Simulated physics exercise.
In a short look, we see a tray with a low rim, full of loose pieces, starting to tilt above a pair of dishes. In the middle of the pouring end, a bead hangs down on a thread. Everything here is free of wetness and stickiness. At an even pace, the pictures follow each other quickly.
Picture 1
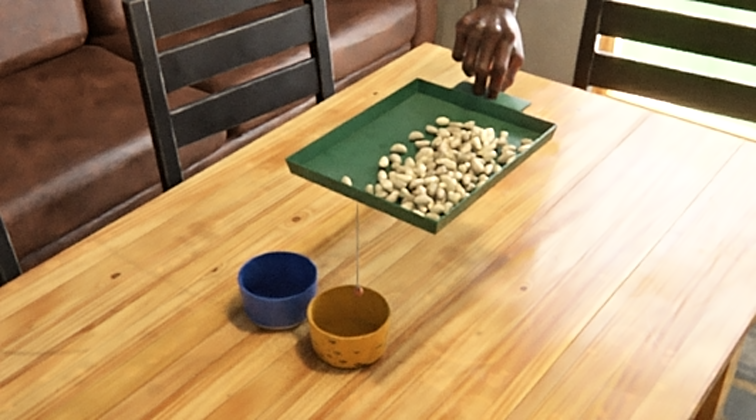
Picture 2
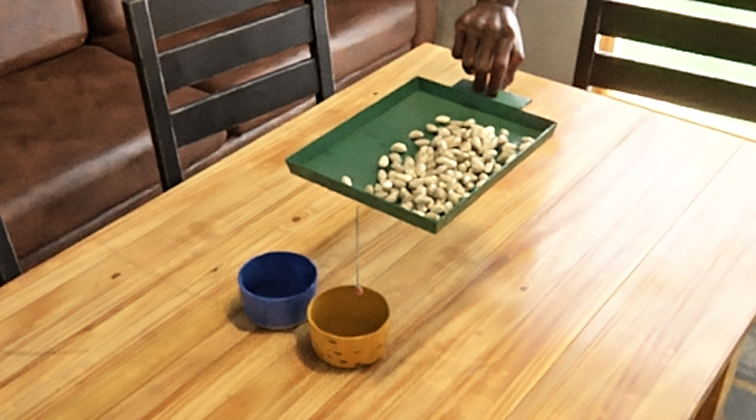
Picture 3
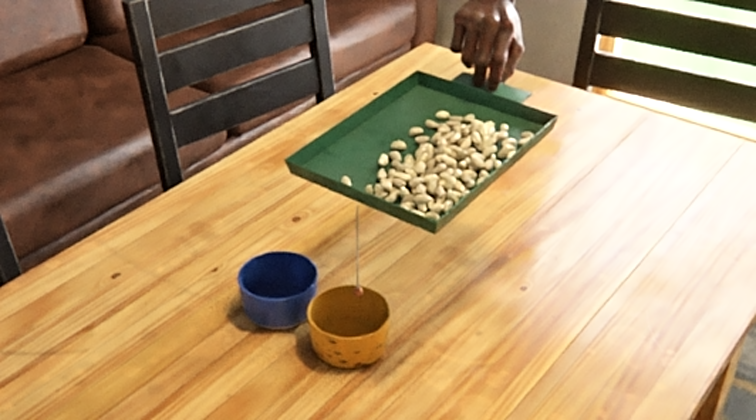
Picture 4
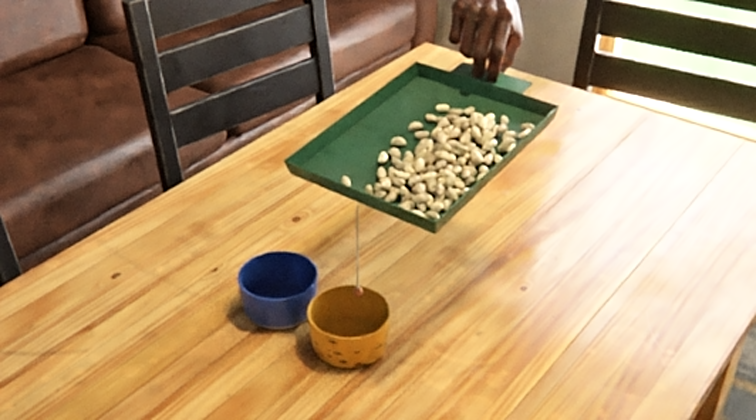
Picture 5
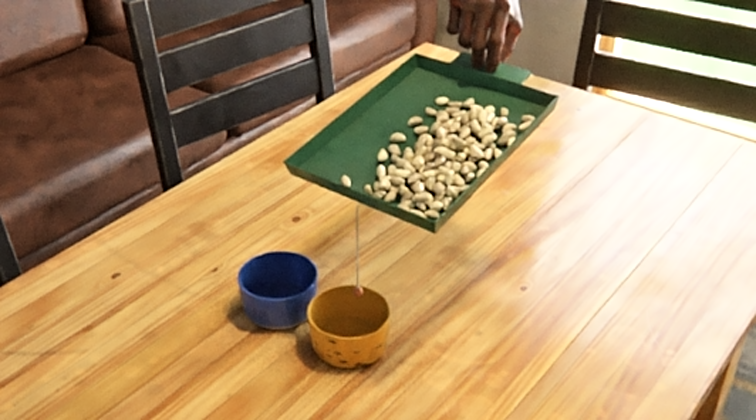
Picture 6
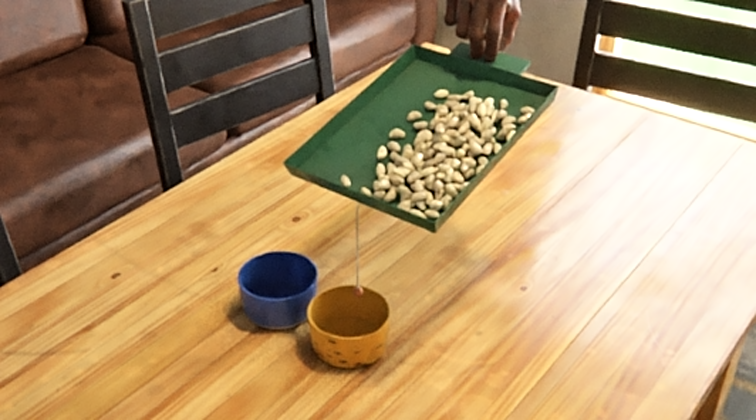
Above two bowls on a wooden table, a hand slowly tilts a green tray of nuts.
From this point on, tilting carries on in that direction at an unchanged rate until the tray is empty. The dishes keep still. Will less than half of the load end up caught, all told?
Most of the load will miss the dishes.
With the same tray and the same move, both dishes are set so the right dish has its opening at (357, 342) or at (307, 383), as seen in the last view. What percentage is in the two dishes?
In turn 70 and 0 in a hundred.
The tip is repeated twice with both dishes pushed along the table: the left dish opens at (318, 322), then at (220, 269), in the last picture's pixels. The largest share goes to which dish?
In the first try it's the one on the left, and in the second it's the one on the right.
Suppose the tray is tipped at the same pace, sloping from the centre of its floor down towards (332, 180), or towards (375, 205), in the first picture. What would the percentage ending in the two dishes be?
In order: About 60, then 10 percent.
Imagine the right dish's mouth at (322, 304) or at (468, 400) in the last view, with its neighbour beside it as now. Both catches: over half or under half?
The first place gets a lesser share, the second a lesser share.
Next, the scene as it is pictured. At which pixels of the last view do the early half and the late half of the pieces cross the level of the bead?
Starting near (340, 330), moving on to near (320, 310).
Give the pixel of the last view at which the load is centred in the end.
(309, 380).
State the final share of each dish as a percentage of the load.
About 10 % ends in the left dish and about 20 % in the right dish.
Soon, tray tipped steeply; nearly all on the tray; a stray few in the air.
A while on, tray tipped right over; about two thirds on the tray; a small part in the right dish; a stray few in the left dish; about a quarter outside both; a small part in the air.
Towards the end, tray tipped past a quarter turn; about a quarter in the right dish; a small part in the left dish; most outside both.
Finally, tray tipped past a quarter turn; about a quarter in the right dish; a small part in the left dish; most outside both.
